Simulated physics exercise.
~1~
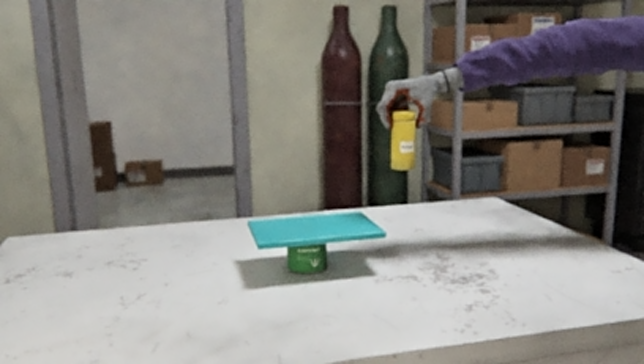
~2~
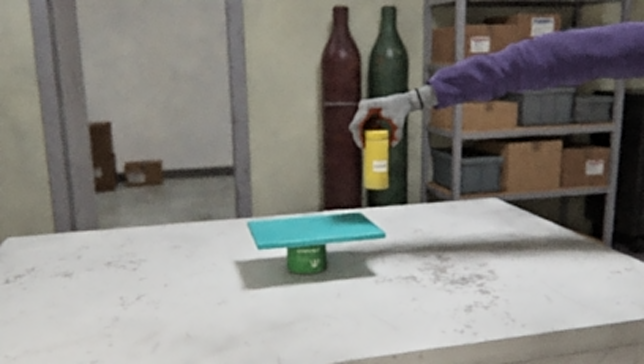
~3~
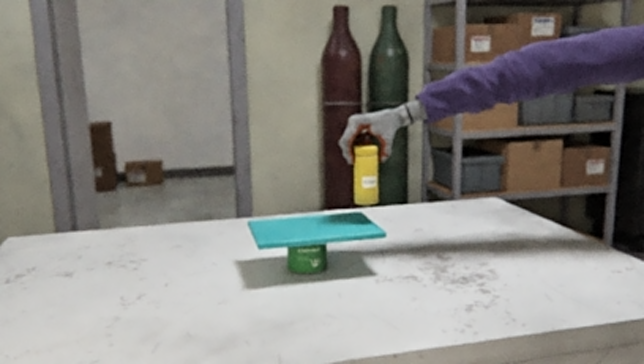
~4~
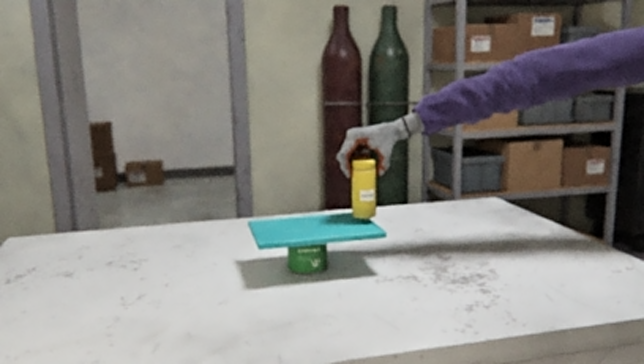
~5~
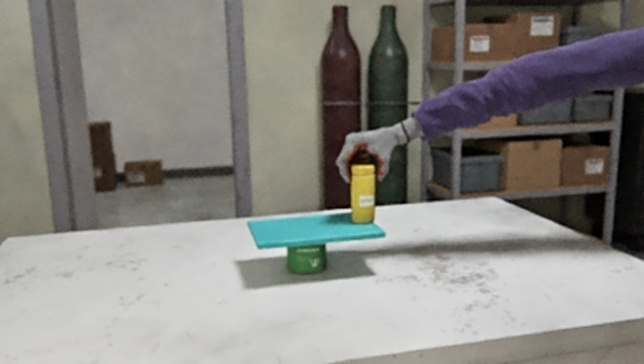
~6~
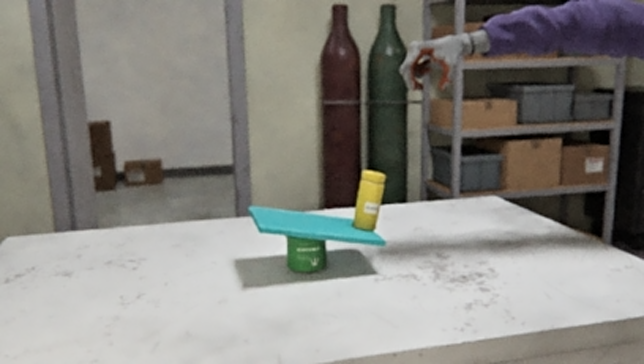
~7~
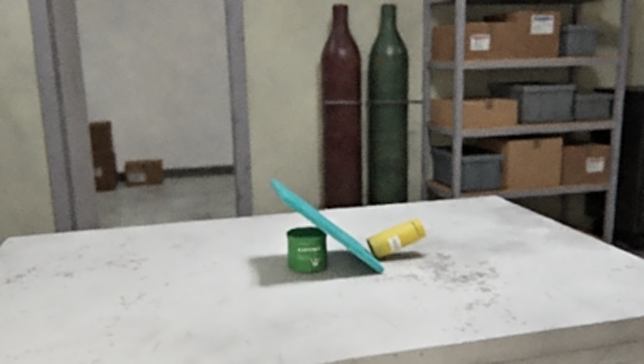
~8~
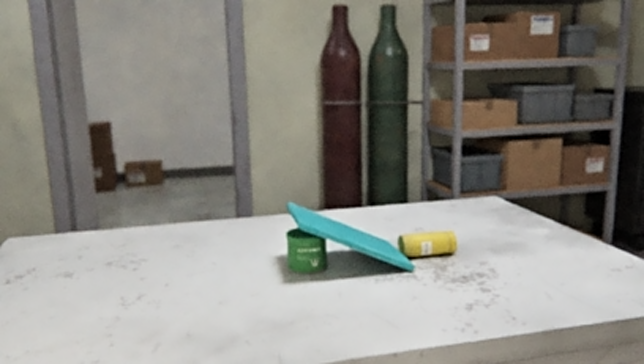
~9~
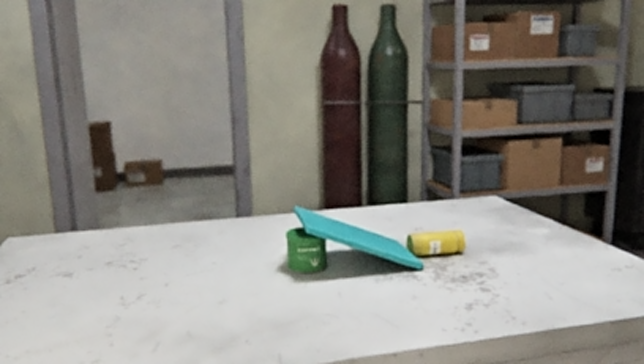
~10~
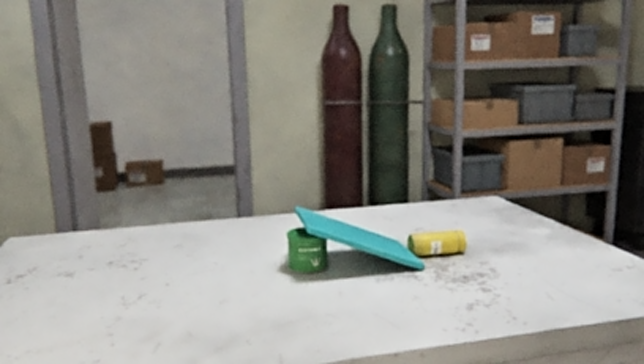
A turquoise board balanced on a green tin tipped over after a gloved hand lowered a yellow container onto its right end and let go; the container toppled onto the table, and the board slid right, ending slanted against the tin, which stayed put.
